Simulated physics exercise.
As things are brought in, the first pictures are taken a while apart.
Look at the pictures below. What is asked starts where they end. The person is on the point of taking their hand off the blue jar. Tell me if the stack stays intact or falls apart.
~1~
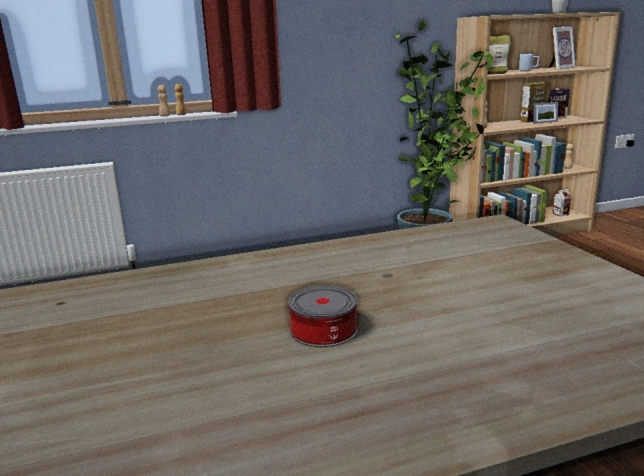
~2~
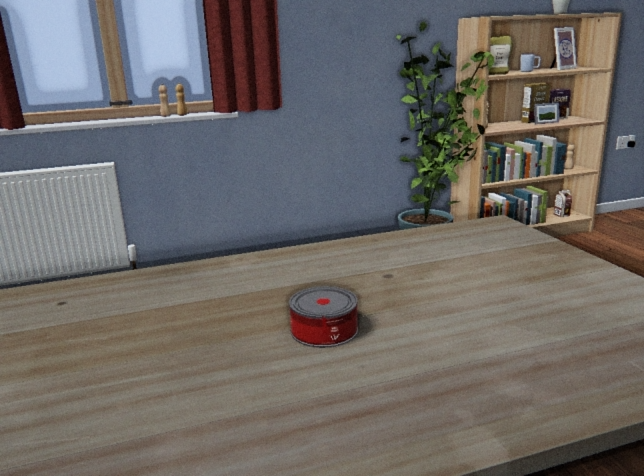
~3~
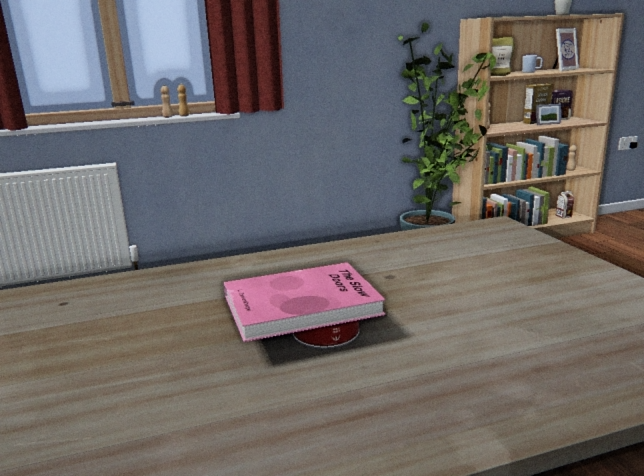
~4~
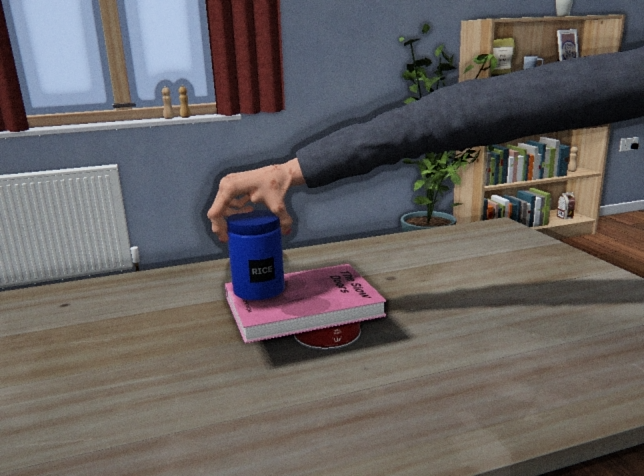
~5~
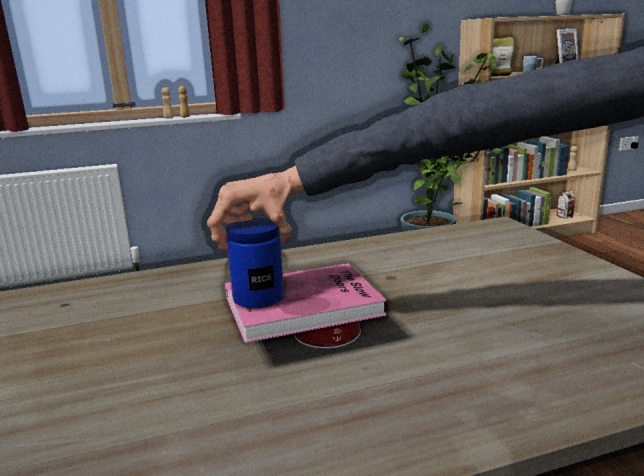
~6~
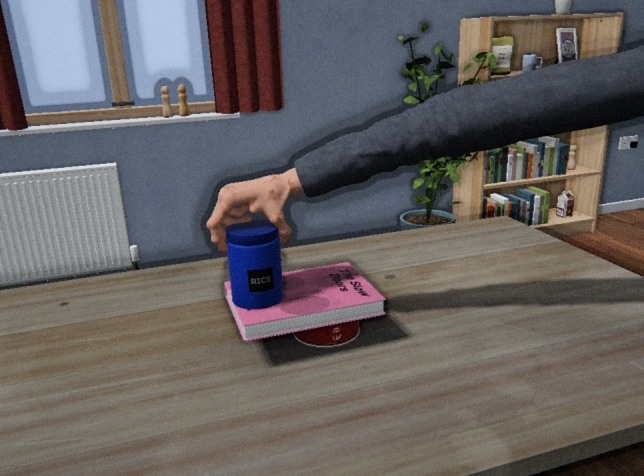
The stack falls apart.
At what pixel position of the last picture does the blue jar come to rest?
In the final view it sits at roughly (156, 341).
Then, 0.30 s past the last view, blue jar now fallen; pink book rocked 38° from its first pose.
Then, 0.50 s past the last view, pink book rocked 6° from its first pose.
Finally, fallen, blue jar; moved from the start, pink book; red tub still in place. Final places as the last picture's camera would see them, blue jar near (156, 341). The stack loses its balance.
